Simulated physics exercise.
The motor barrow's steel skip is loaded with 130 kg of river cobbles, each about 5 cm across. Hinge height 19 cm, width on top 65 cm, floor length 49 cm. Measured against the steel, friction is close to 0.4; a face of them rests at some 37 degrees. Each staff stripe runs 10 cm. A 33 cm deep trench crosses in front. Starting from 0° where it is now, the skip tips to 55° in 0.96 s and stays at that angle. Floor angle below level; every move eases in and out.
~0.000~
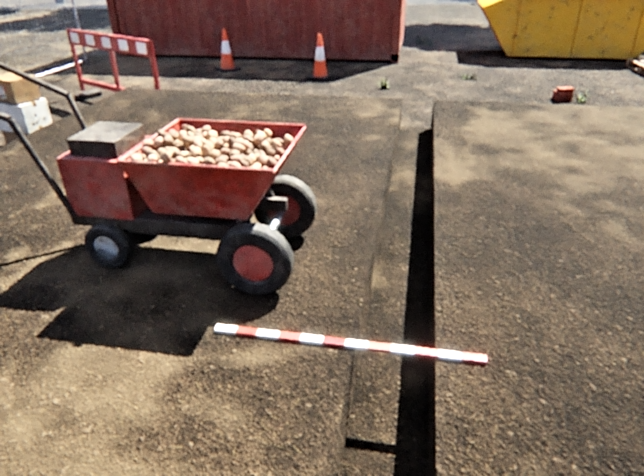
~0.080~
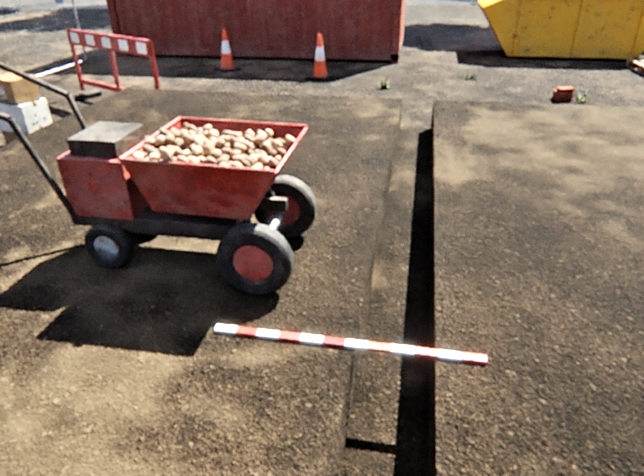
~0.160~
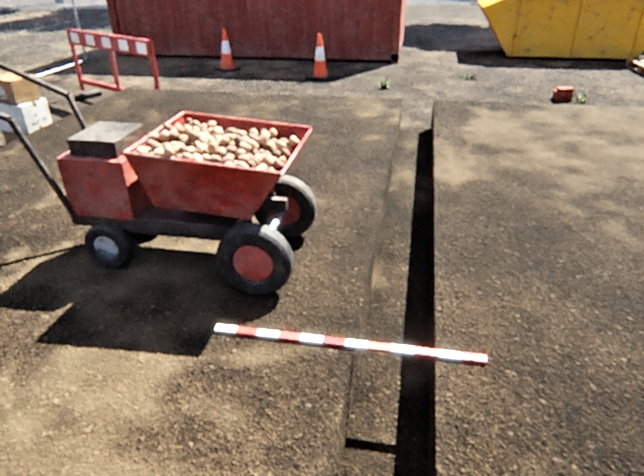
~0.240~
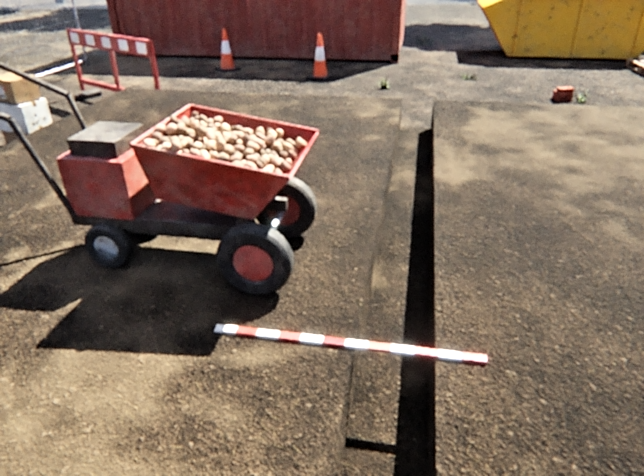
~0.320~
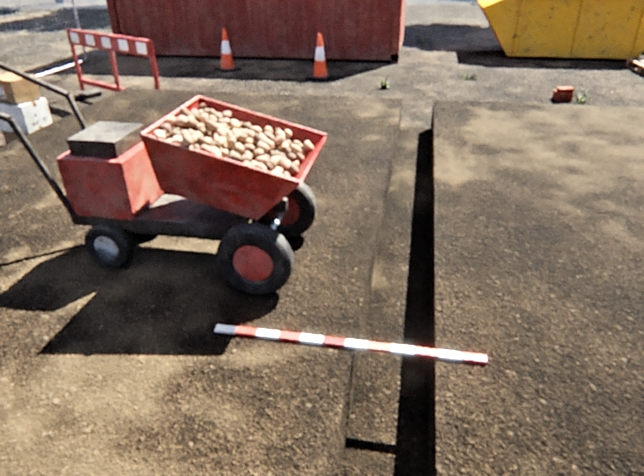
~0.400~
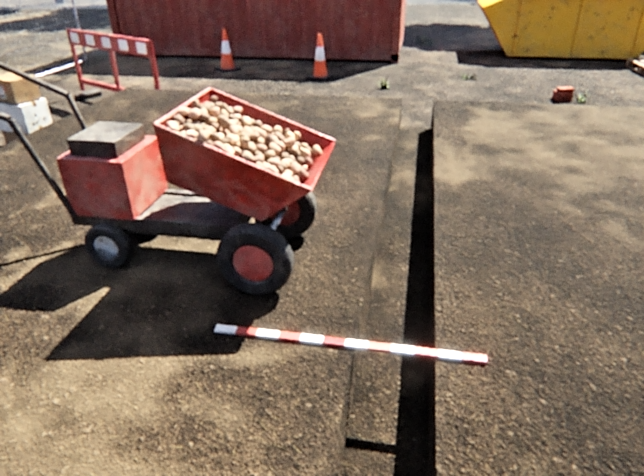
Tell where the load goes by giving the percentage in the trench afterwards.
About 35 per cent of the load is in the trench.
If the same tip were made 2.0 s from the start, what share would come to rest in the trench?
About 35 percent, I'd say.
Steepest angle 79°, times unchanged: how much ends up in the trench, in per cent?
Then about 95 per cent.
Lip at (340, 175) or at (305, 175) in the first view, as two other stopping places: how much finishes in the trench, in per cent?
First place: Near 10%; second place: Near 25%.
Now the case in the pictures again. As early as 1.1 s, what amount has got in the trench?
Close to 5 per cent has got there by then.
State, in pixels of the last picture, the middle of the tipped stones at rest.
(403, 320).
After 0.7 s the floor is at 46°; 100 % in the skip; the foremost stones are at (335, 193).
After 1.1 s the floor is at 55°; 91 % in the skip, 2 % short of the trench, 7 % in the trench; the foremost stones are at (401, 255).
After 1.4 s the floor is at 55°; 71 % in the skip, 1 % short of the trench, 27 % in the trench, 1 % past the trench; the foremost stones are at (452, 272).
After 3.4 s the floor is at 55°; 63 % in the skip, 35 % in the trench, 1 % past the trench; the foremost stones are at (515, 272).
